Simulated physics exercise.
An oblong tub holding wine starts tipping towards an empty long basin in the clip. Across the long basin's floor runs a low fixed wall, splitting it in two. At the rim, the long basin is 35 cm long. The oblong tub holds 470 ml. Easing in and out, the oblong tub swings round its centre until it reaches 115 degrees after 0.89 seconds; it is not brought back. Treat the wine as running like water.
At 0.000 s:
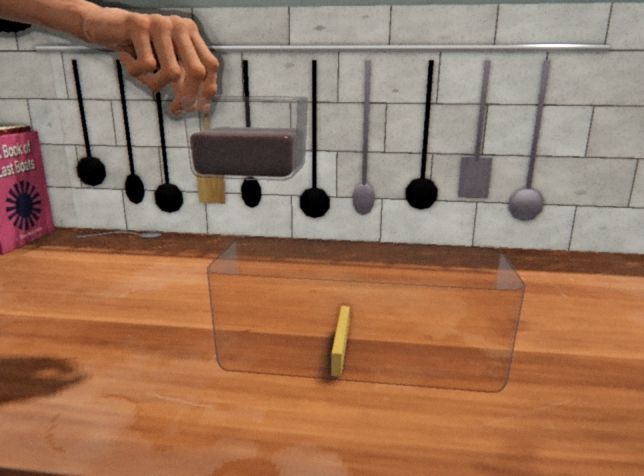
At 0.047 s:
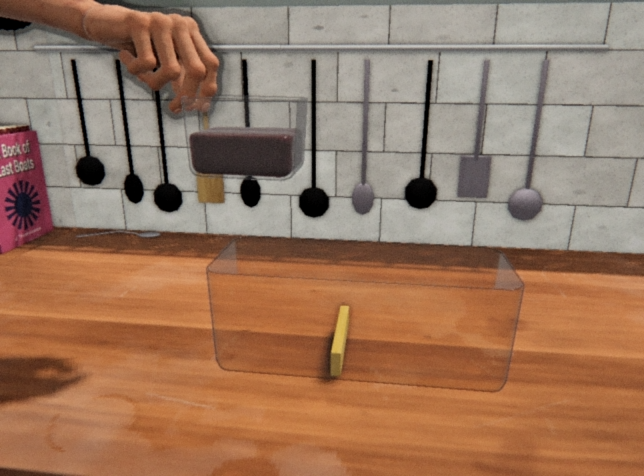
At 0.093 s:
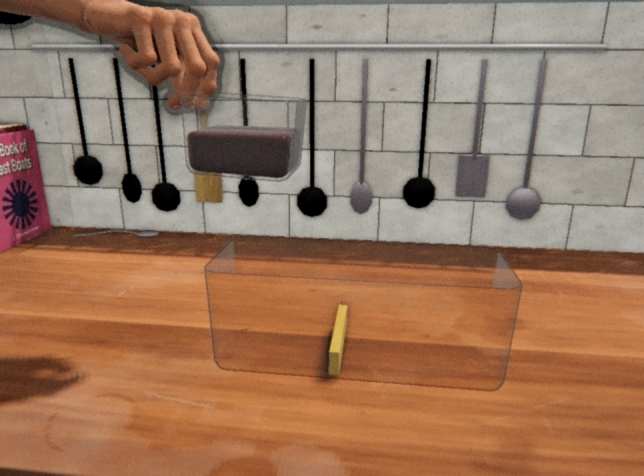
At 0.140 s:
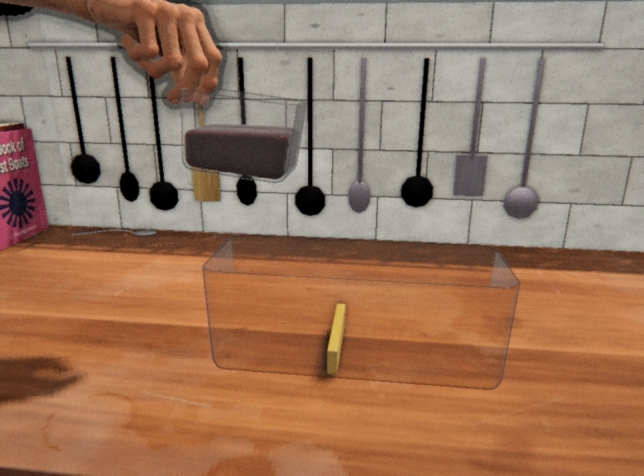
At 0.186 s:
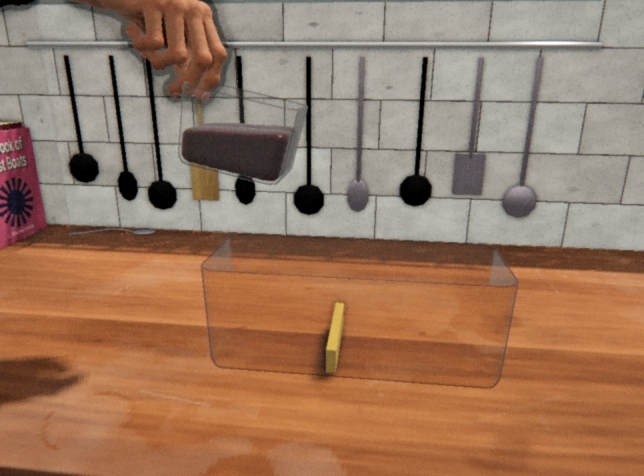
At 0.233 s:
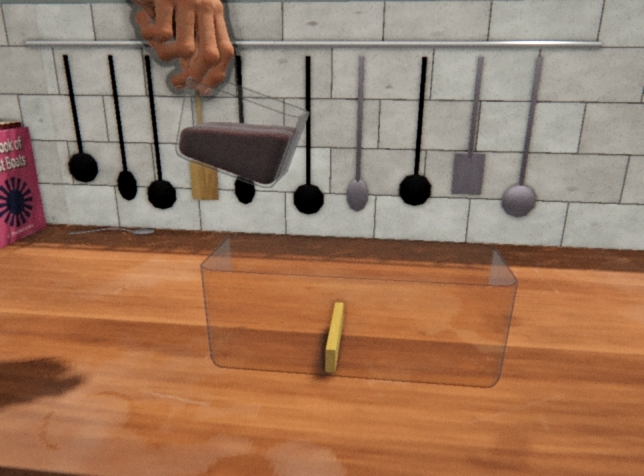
A hand tilts a clear tub of dark liquid rightward above an empty clear basin.
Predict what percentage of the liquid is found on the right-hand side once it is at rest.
About 58 % is on the right.
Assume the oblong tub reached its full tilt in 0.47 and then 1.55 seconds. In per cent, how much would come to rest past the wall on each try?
40 in a hundred, followed by 65 in a hundred.
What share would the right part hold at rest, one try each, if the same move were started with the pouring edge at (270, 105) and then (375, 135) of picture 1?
Around 15 per cent first, around 95 per cent next.
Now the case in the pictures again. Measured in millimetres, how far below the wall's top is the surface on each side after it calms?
For the left, around 22 mm; for the right, around 20 mm.
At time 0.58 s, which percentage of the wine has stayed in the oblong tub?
Remaining: Near 56 % of the total.
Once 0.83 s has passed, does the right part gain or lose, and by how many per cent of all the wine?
The right part gains close to 1 per cent.
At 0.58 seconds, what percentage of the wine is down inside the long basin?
Around 6 percent.
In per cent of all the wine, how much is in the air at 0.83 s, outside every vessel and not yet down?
12 in a hundred, give or take.
After 0.58 s the tilt is 84° and 55 per cent is still to pour, 3 is left of the wall and 3 right of it.
After 0.83 s the tilt is 114° and 8 per cent is still to pour, 23 is left of the wall and 57 right of it.
After 1.10 s the tilt is 115° and 0 per cent is still to pour, 42 is left of the wall and 58 right of it.
After 1.39 s the tilt is 115° and 0 per cent is still to pour, 41 is left of the wall and 58 right of it.
In the end 41 per cent lies left of the wall, 58 right of it and 1 outside.
